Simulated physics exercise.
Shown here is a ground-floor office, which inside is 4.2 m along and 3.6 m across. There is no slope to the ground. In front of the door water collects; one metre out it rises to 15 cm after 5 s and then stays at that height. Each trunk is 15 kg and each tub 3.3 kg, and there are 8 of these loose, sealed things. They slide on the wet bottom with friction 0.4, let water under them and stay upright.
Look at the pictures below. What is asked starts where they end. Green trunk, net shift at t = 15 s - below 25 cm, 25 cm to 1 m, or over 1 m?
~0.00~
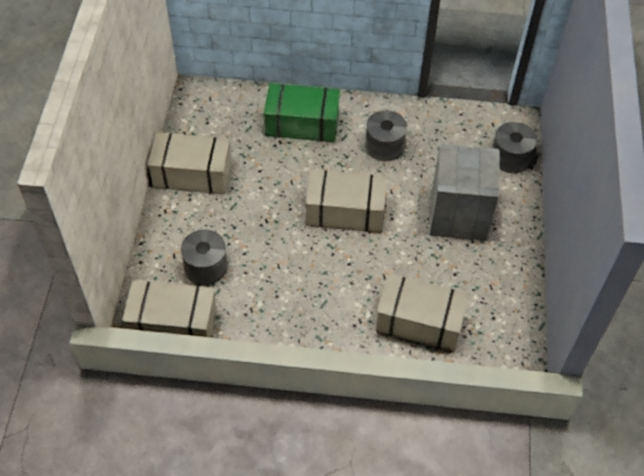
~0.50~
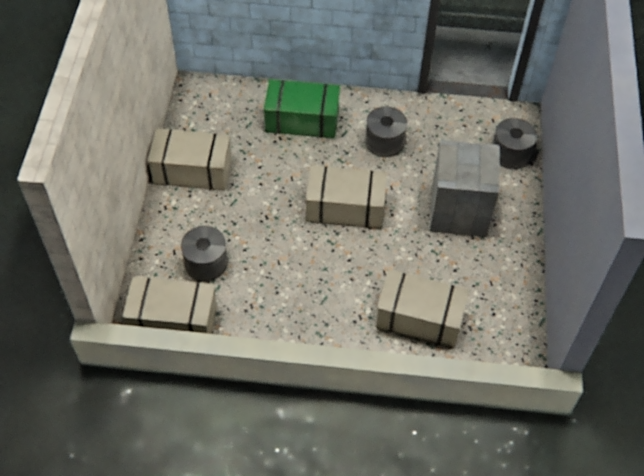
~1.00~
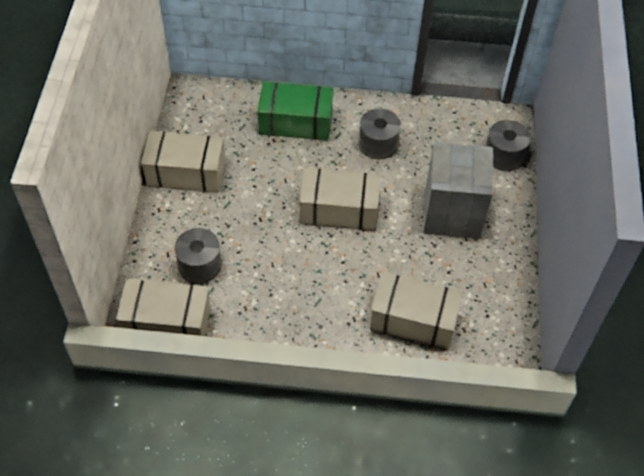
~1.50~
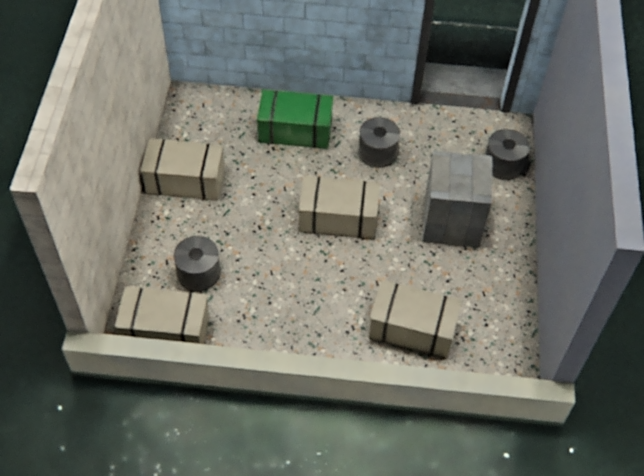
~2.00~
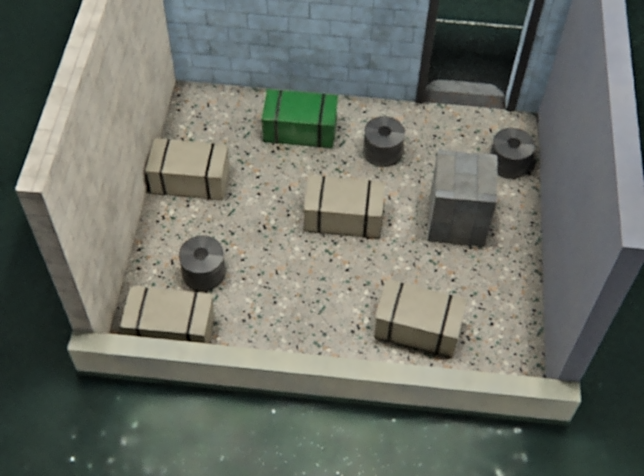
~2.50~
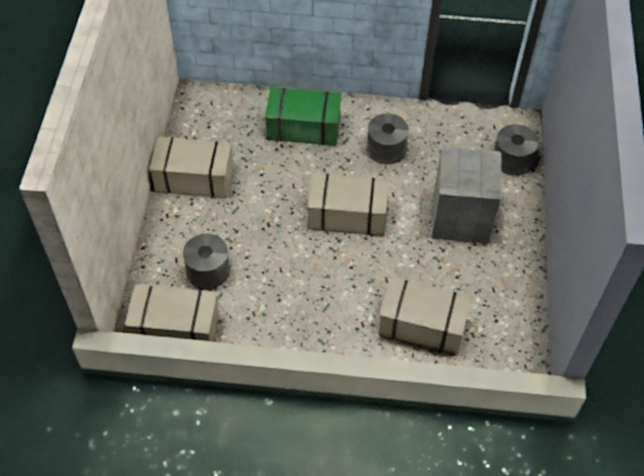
It is displaced little.
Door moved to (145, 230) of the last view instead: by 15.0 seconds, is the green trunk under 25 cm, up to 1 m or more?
Then the green trunk is left almost untouched.
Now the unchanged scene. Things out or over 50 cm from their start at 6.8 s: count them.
1.
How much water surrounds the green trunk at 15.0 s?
Depth: About 4 cm.
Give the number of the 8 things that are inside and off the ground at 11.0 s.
Total: 2.
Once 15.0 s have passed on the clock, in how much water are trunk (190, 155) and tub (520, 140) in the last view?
About 6 and 8 cm.
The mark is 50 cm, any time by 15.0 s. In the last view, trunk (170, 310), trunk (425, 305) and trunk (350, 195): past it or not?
Going one by one, I get below, beyond and beyond.
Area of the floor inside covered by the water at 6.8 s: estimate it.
Wet: Near 7.5 m2.
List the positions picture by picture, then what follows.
In the first picture, the green trunk at (302, 101) rests on the ground; water covers 0.0 m2; 0 of 8 have shifted.
In the second picture, the green trunk at (302, 97), on the bottom; water covers 0.0 m2; 0 of 8 have shifted.
In the third picture, the green trunk at (296, 99), on the bottom; water covers 0.0 m2; 0 of 8 have shifted.
In the fourth picture, the green trunk at (295, 108), on the bottom; 0.0 m2 under water; 0 of 8 have shifted.
In the fifth picture, the green trunk at (300, 107), on the bottom; water covers 0.0 m2; 0 of 8 have shifted.
In the sixth picture, the green trunk at (304, 105) rests on the ground; 0.0 m2 under water; 0 of 8 have shifted.
After 3.5 s the green trunk is near (304, 105), 0.0 m from its start, aground; 0 afloat.
After 6.8 s the green trunk is near (304, 105), 0.0 m from its start, aground; 1 afloat.
After 11.0 s the green trunk is near (304, 105), 0.0 m from its start, aground; 2 afloat.
After 15.0 s the green trunk is near (304, 105), 0.0 m from its start, aground; 7 afloat.
